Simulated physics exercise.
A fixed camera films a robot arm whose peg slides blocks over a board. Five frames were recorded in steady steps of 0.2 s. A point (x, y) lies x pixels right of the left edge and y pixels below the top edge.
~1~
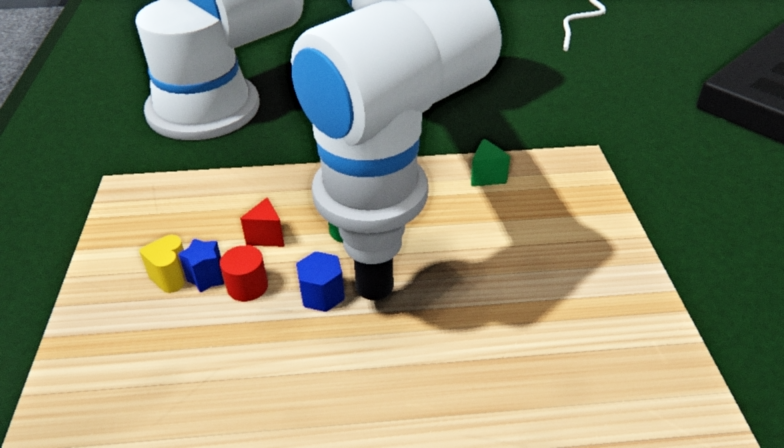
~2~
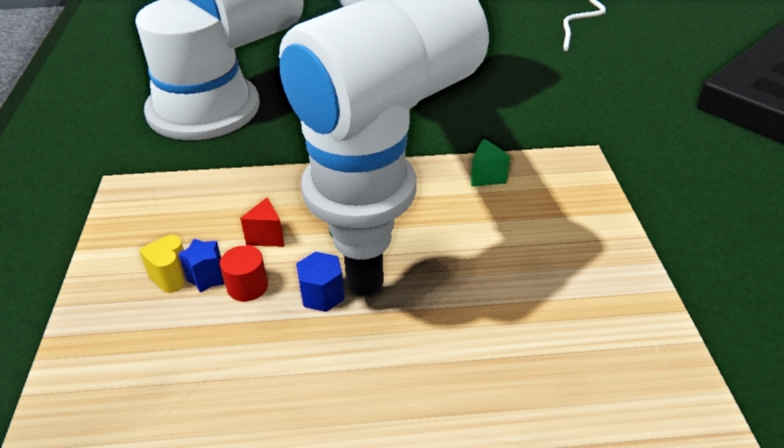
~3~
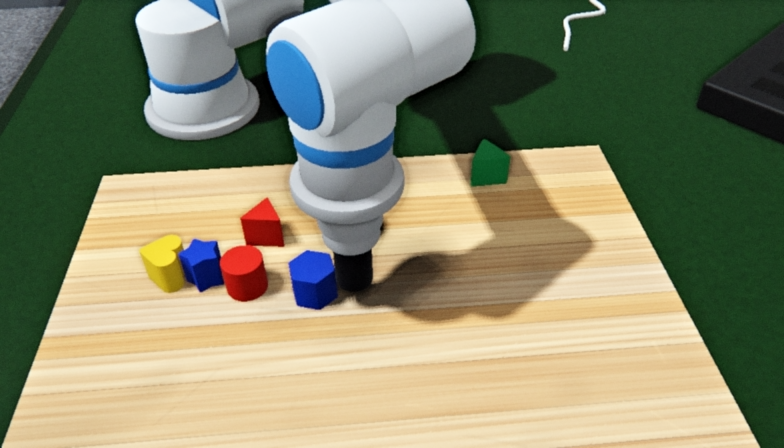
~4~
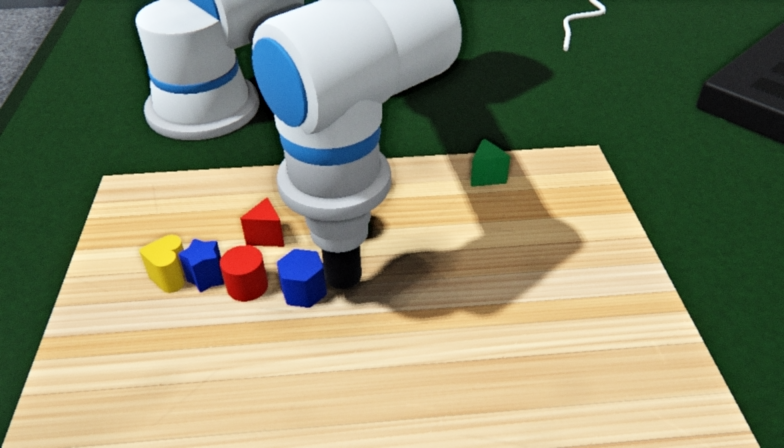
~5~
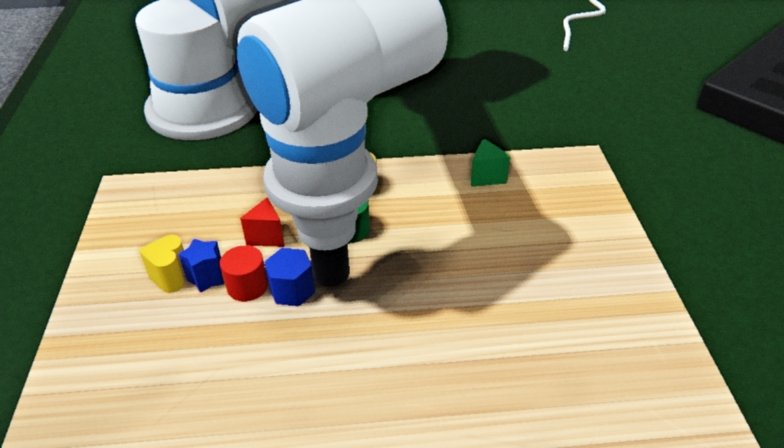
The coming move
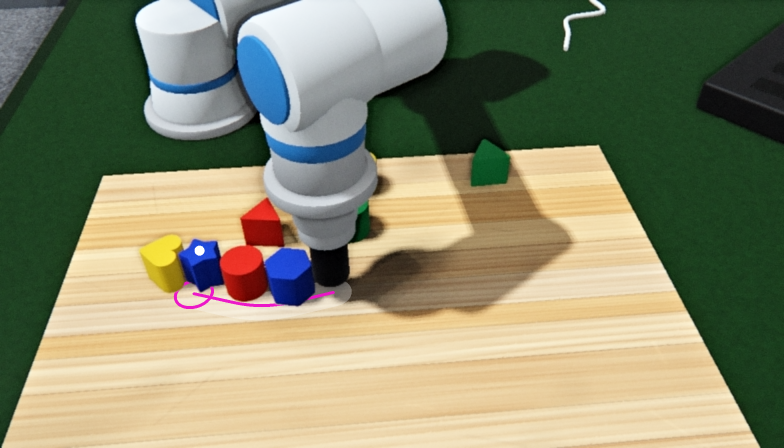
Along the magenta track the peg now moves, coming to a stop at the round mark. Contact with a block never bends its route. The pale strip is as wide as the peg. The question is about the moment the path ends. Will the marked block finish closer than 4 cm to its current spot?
Yes, that is how it ends up.
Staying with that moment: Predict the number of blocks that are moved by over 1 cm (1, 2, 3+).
Blocks moved: Three or more.
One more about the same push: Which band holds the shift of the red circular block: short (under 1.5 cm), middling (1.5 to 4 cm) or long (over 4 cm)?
Displaced more than 4 cm.
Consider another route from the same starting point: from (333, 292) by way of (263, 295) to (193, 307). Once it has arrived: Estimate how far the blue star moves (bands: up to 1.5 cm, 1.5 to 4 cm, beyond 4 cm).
It will fall in the top band, over 4 cm.
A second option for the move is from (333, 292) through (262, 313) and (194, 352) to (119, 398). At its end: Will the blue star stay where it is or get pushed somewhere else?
By the time the path is finished, it has moved at least a centimetre.
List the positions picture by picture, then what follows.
The first frame shows lower end of the peg (375, 288), tops of blocks, yellow heart block (162, 250), blue star (200, 251), red circular block (241, 259), blue hexagonal block (319, 267).
The second frame shows peg (365, 284), blocks as before.
The third frame shows peg (355, 280), blue hexagonal block (311, 266).
The fourth frame shows peg (343, 277), blue hexagonal block (300, 264).
The fifth frame shows peg (332, 275), yellow heart block (162, 250), blue star (200, 251), red circular block (241, 259), blue hexagonal block (288, 263).
The drawn path runs from (333, 292) by way of (286, 303) and (238, 303) to (194, 294); the dot is on the blue star.
The first path, step by step. One third of the way, peg (281, 286); yellow heart block (145, 249); blue star (177, 248); red circular block (212, 248); blue hexagonal block (252, 258), turned 65° clockwise.
Two thirds of the way, peg (232, 286); yellow heart block (135, 250); blue star (168, 244), turned 20° anticlockwise; red circular block (202, 228); blue hexagonal block (231, 245).
At the end, peg (189, 277); yellow heart block (135, 250); blue star (168, 244), turned 20° anticlockwise; red circular block (202, 223); blue hexagonal block (224, 243), turned 185° clockwise.
